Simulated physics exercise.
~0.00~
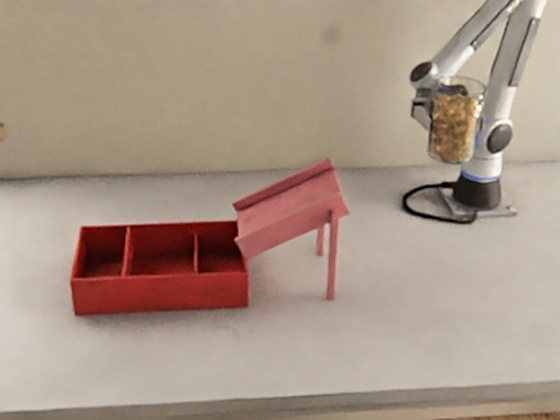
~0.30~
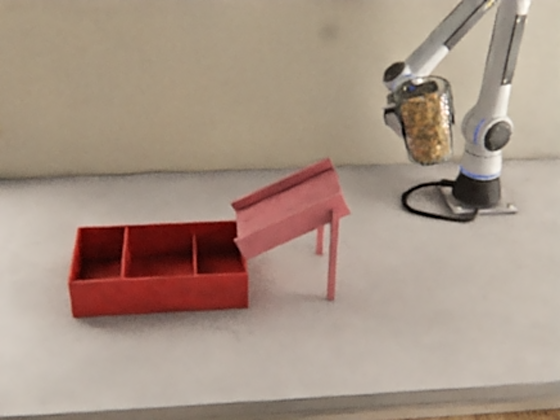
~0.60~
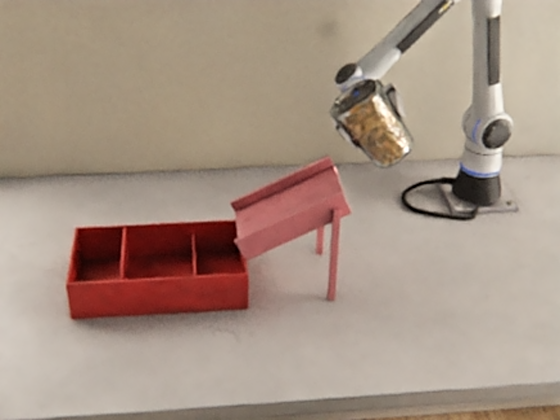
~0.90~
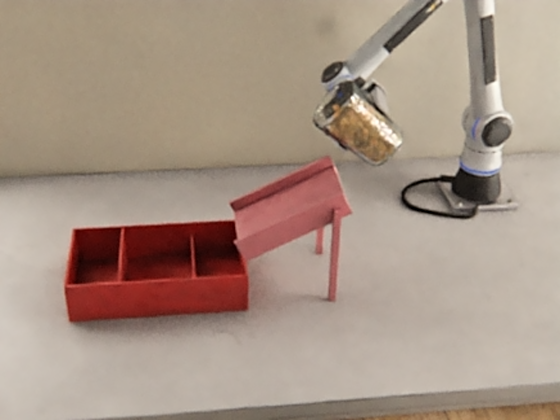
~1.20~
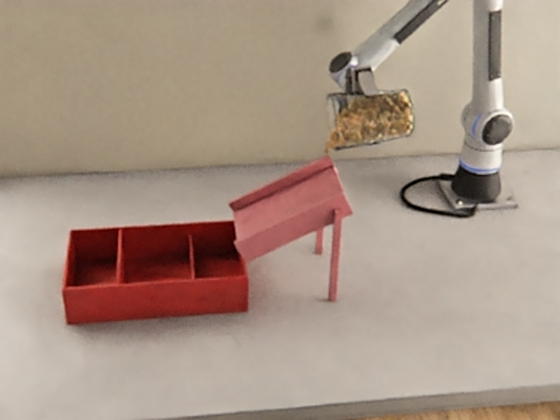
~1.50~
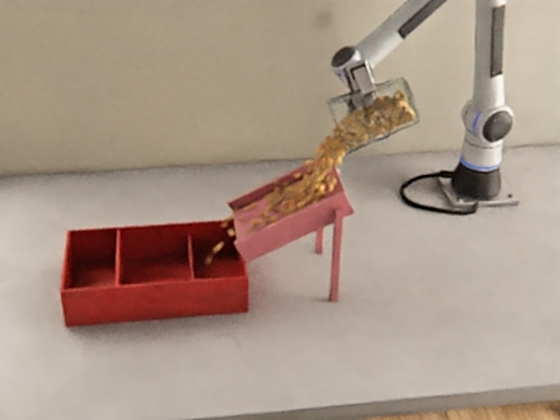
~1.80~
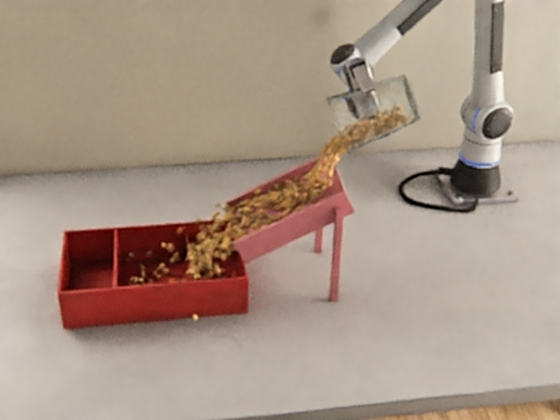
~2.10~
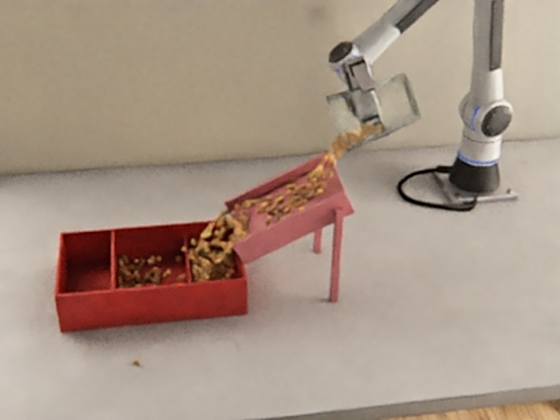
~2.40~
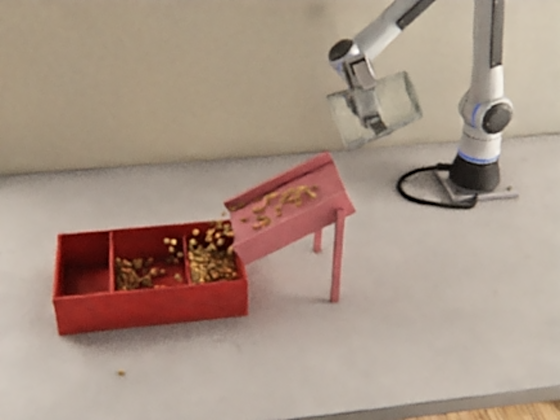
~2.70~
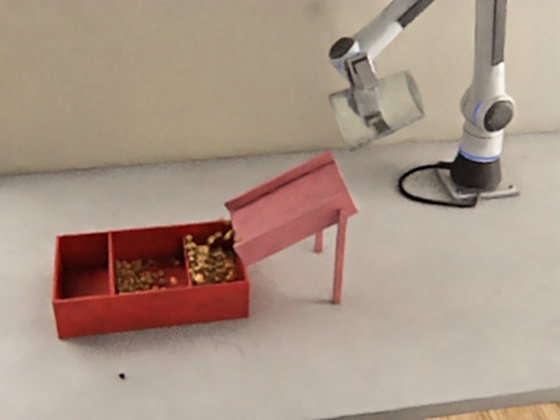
A robot arm tips chickpeas from a clear cup down a chute into a red box.
